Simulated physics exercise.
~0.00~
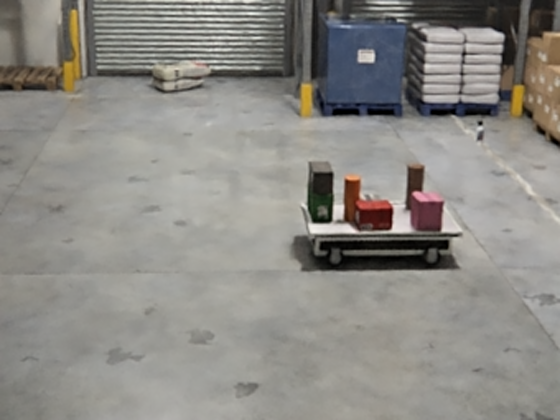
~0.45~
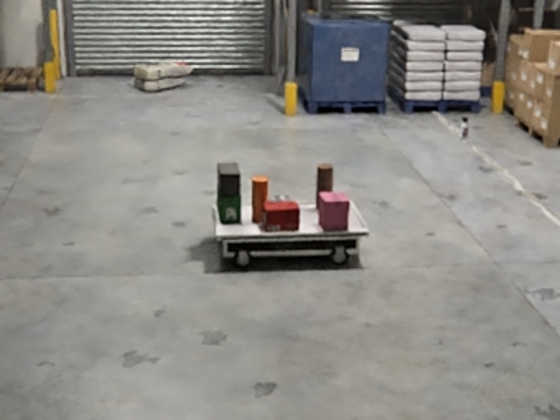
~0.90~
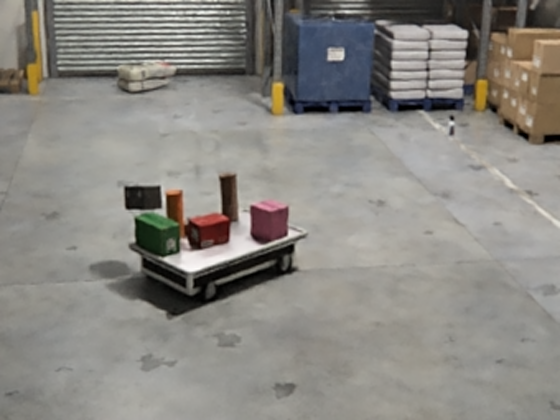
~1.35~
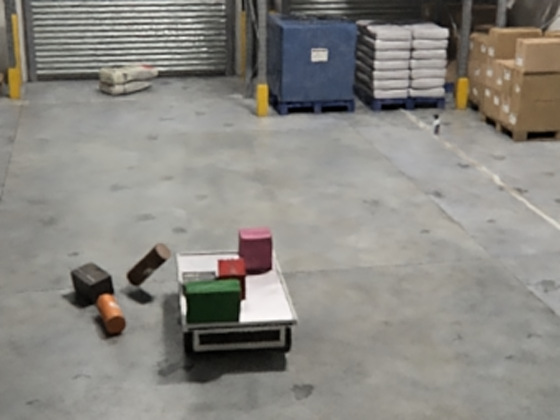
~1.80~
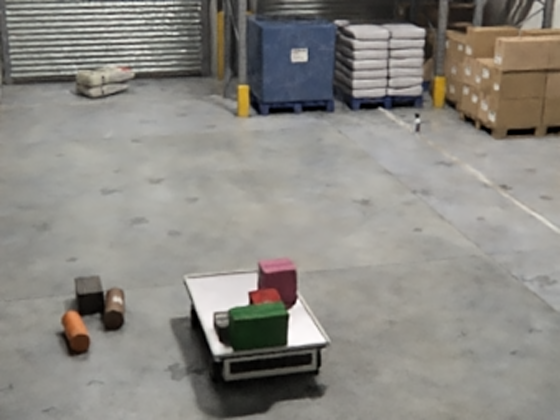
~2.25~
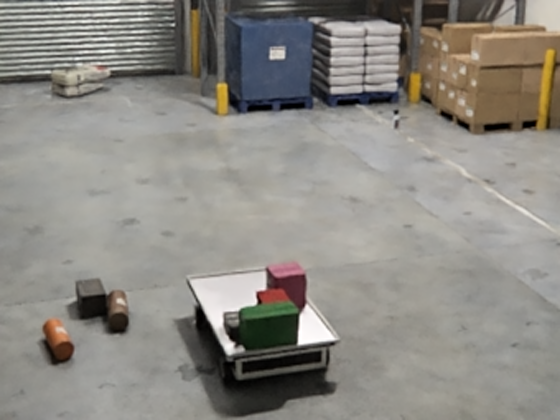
Flat cart crossing a warehouse floor leftward and turning toward the camera, spilling a dark box and two canisters, then stopping.
